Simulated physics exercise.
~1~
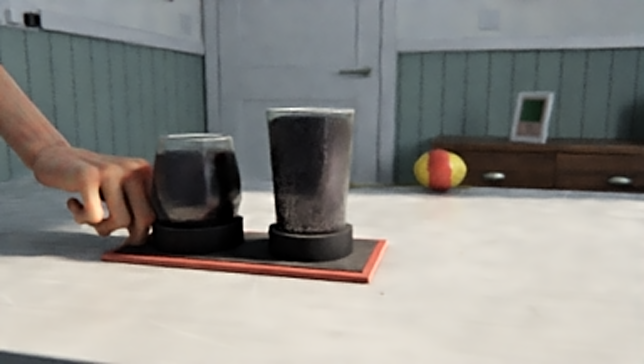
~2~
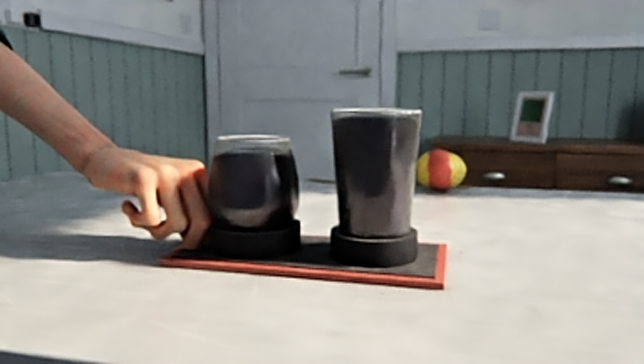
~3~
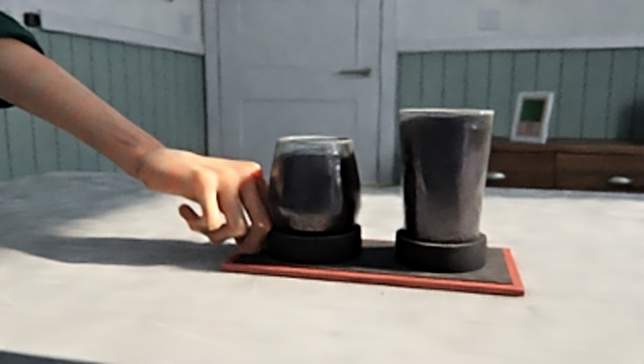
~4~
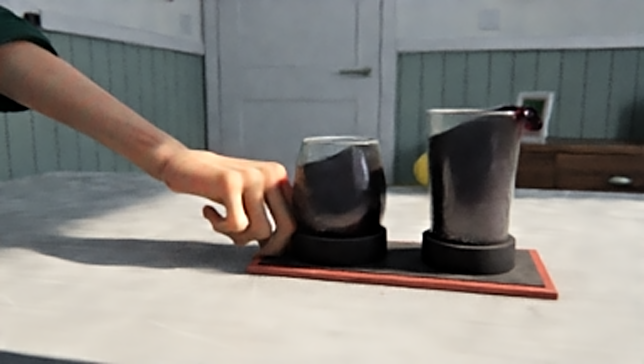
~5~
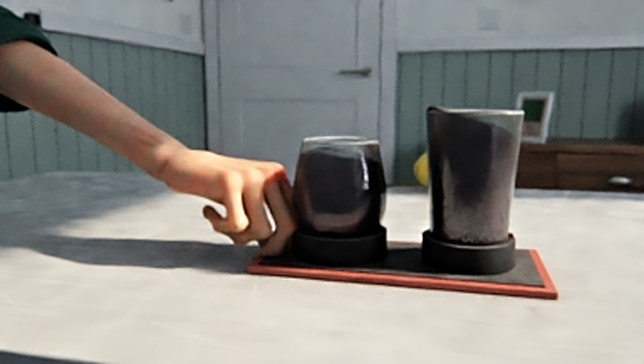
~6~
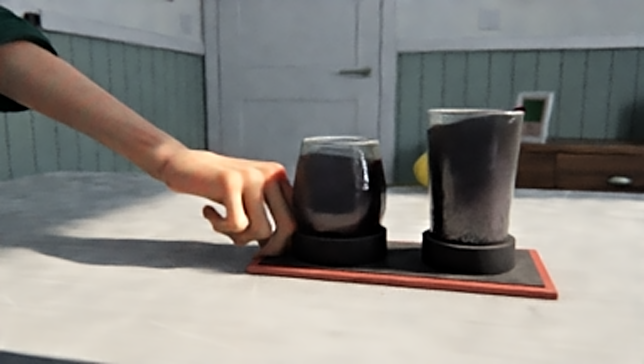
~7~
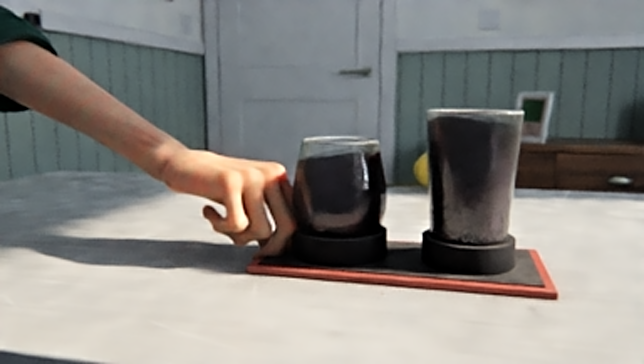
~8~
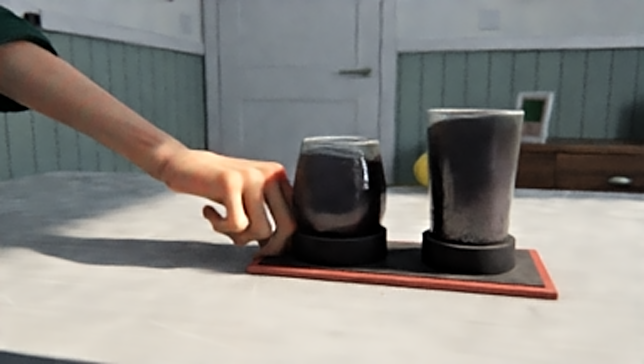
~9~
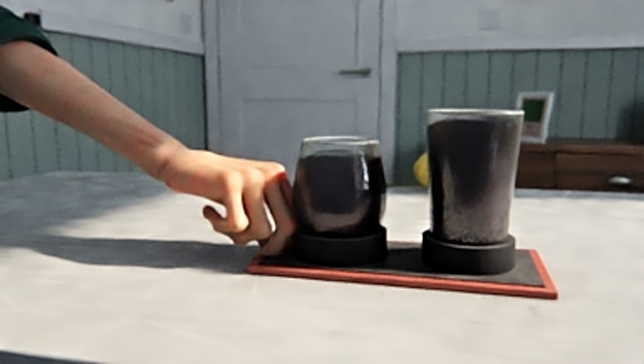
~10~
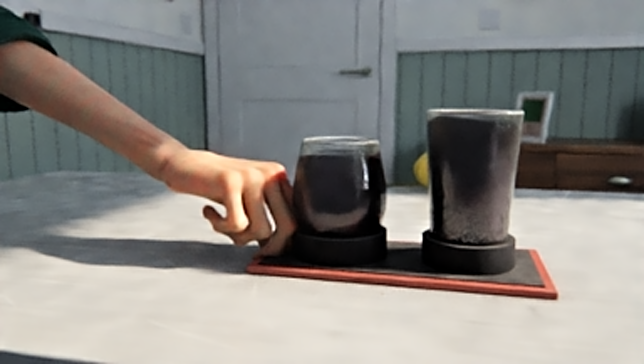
In this clip, a hand slides a red-edged tray holding a round-bellied glass and a slim glass of dark liquid rightward across a table, then stops; the liquid sloshes, some spilling over the slim glass's right rim, before settling with both glasses upright.
